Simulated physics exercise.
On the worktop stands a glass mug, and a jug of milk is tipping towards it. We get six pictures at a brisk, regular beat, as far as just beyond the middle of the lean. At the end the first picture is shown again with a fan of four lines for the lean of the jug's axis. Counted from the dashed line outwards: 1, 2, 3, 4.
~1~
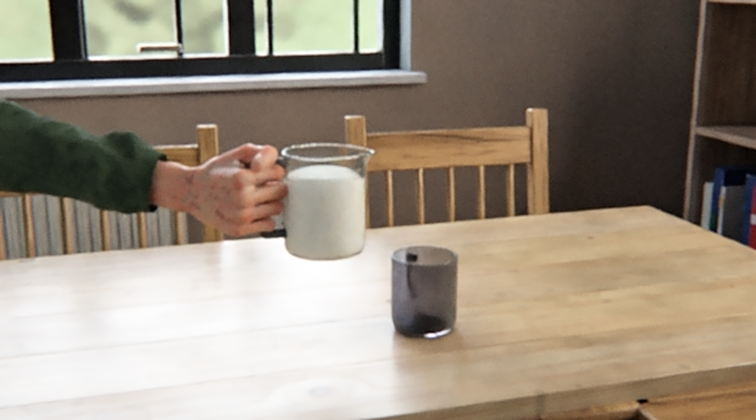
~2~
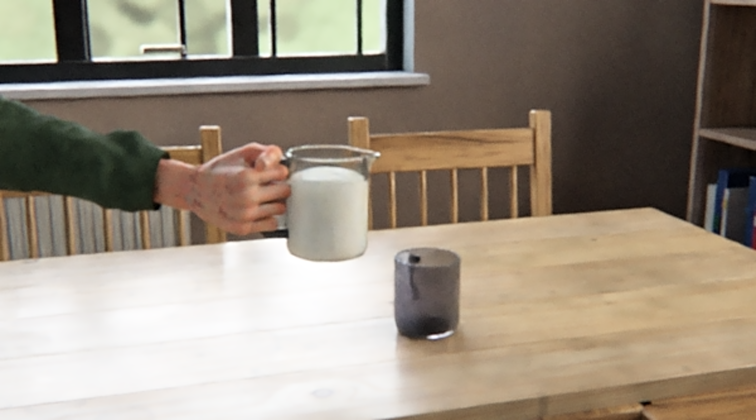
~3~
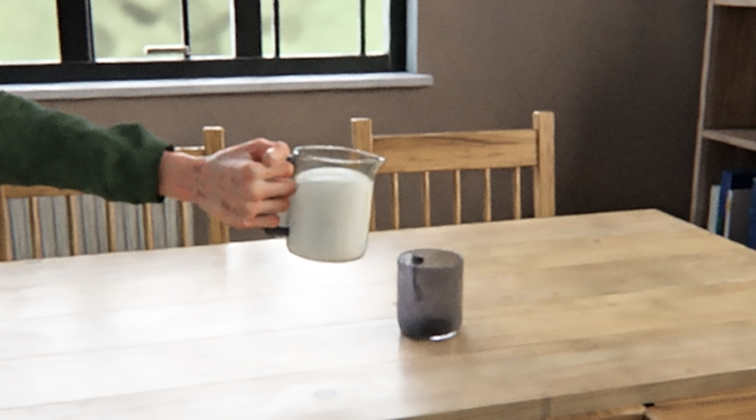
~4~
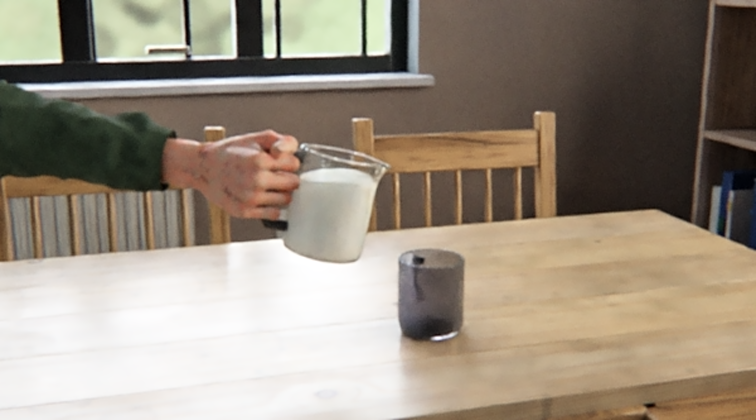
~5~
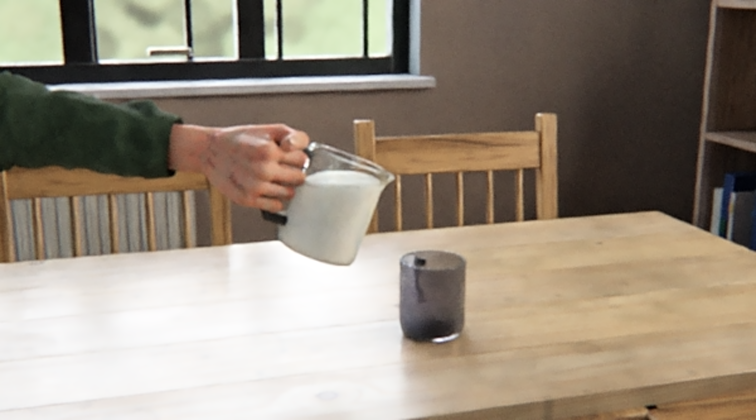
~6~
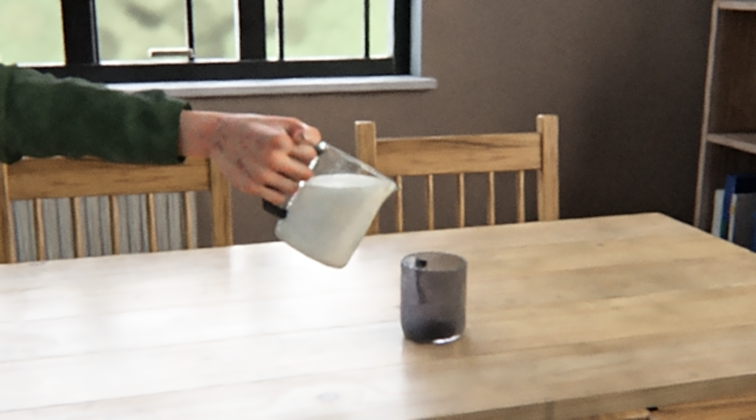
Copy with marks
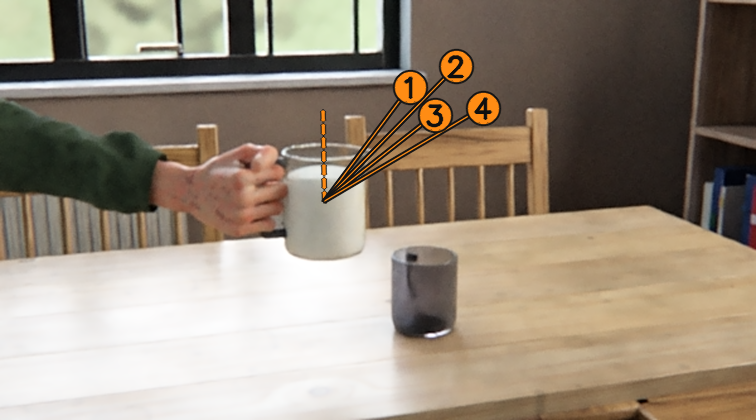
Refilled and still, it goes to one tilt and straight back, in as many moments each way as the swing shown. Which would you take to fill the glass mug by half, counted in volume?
The best tilt is 4.
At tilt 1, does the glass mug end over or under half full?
Under.
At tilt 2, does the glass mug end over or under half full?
Under.
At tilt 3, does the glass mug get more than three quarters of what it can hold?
No, less.
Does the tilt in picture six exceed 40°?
No, it does not.
In orange, 1 at (399, 100); 2 at (444, 78); 3 at (421, 124); 4 at (468, 115).
With 1, the glass mug ends with about 10 % of what it can hold.
With 2, the glass mug ends with about 21 % of what it can hold.
With 3, the glass mug ends with about 34 % of what it can hold.
With 4, the glass mug ends with about 52 % of what it can hold.
